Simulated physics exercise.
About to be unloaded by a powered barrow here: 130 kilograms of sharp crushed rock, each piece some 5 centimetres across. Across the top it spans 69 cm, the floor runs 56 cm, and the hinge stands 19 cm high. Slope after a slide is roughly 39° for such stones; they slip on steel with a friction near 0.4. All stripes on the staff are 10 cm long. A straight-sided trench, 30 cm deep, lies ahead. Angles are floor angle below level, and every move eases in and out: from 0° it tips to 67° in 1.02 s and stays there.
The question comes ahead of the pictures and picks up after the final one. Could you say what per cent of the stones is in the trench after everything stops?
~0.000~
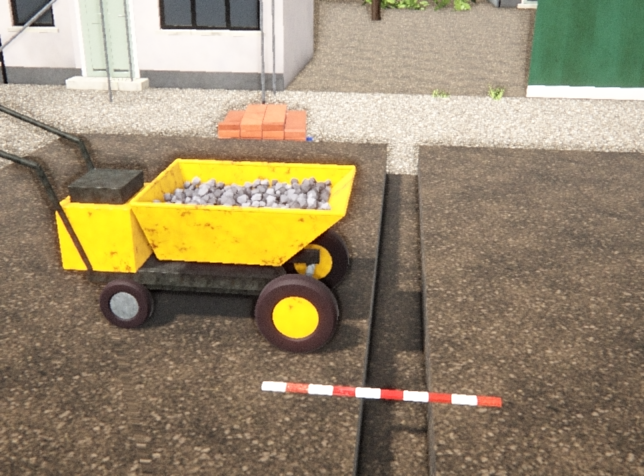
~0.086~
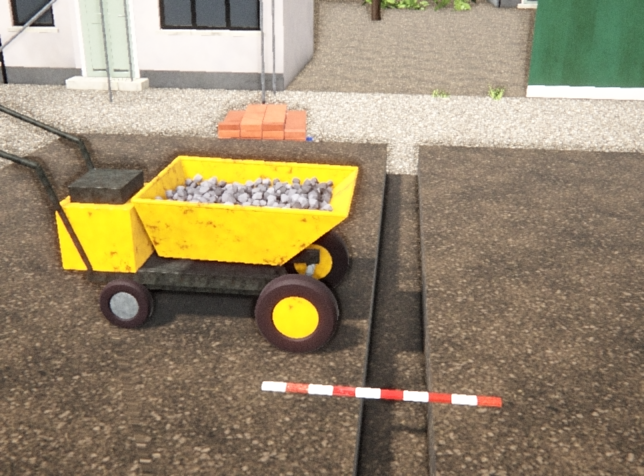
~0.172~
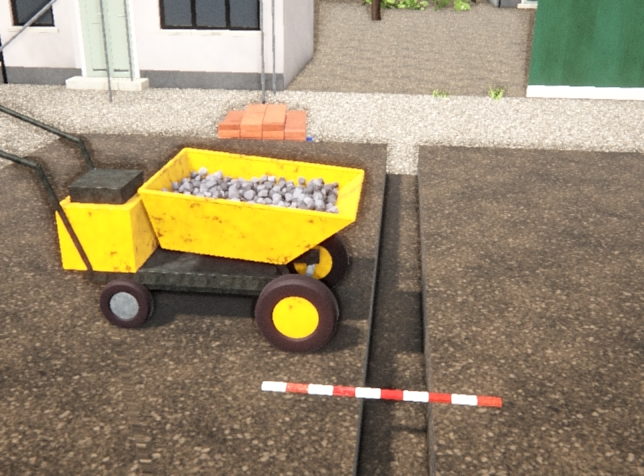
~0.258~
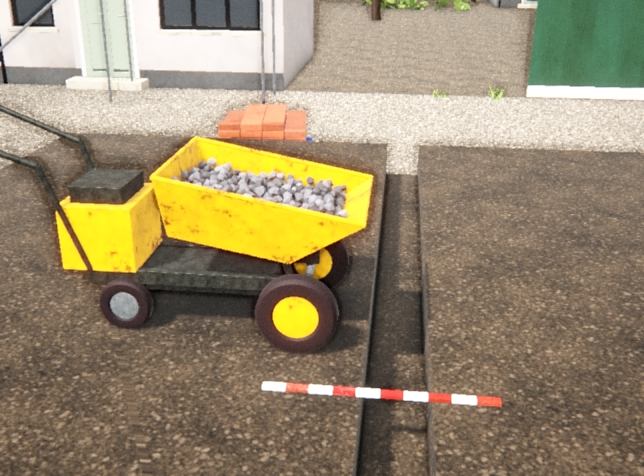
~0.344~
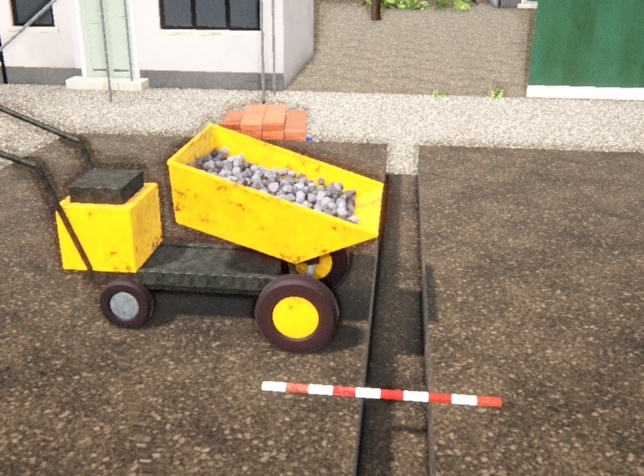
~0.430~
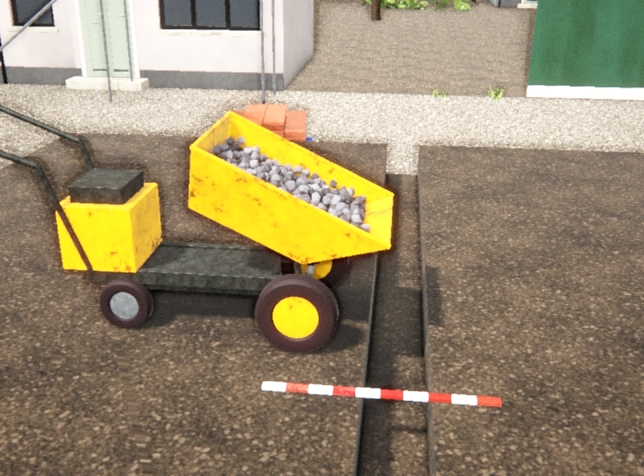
I would put it at 37 per cent.
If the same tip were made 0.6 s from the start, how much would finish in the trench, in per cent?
With that timing, about 25 per cent.
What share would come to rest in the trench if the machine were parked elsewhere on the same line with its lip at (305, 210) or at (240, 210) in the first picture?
It comes to about 75 and 65 in a hundred.
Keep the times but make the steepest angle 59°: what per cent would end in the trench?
Then roughly 30 percent.
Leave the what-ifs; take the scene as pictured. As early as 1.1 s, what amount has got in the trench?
Roughly 0 percent of the load.
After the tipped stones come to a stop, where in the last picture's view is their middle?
Somewhere around (452, 325) in the last picture.
After 0.8 s the floor is at 56°; 100 % in the tray; the foremost stones are at (410, 266).
After 1.1 s the floor is at 67°; 74 % in the tray, 1 % in the trench, 24 % past the trench; the foremost stones are at (477, 330).
After 1.5 s the floor is at 67°; 29 % in the tray, 7 % in the trench, 65 % past the trench; the foremost stones are at (580, 342).
After 3.4 s the floor is at 67°; 0 % in the tray, 37 % in the trench, 63 % past the trench; the foremost stones are at (617, 330).
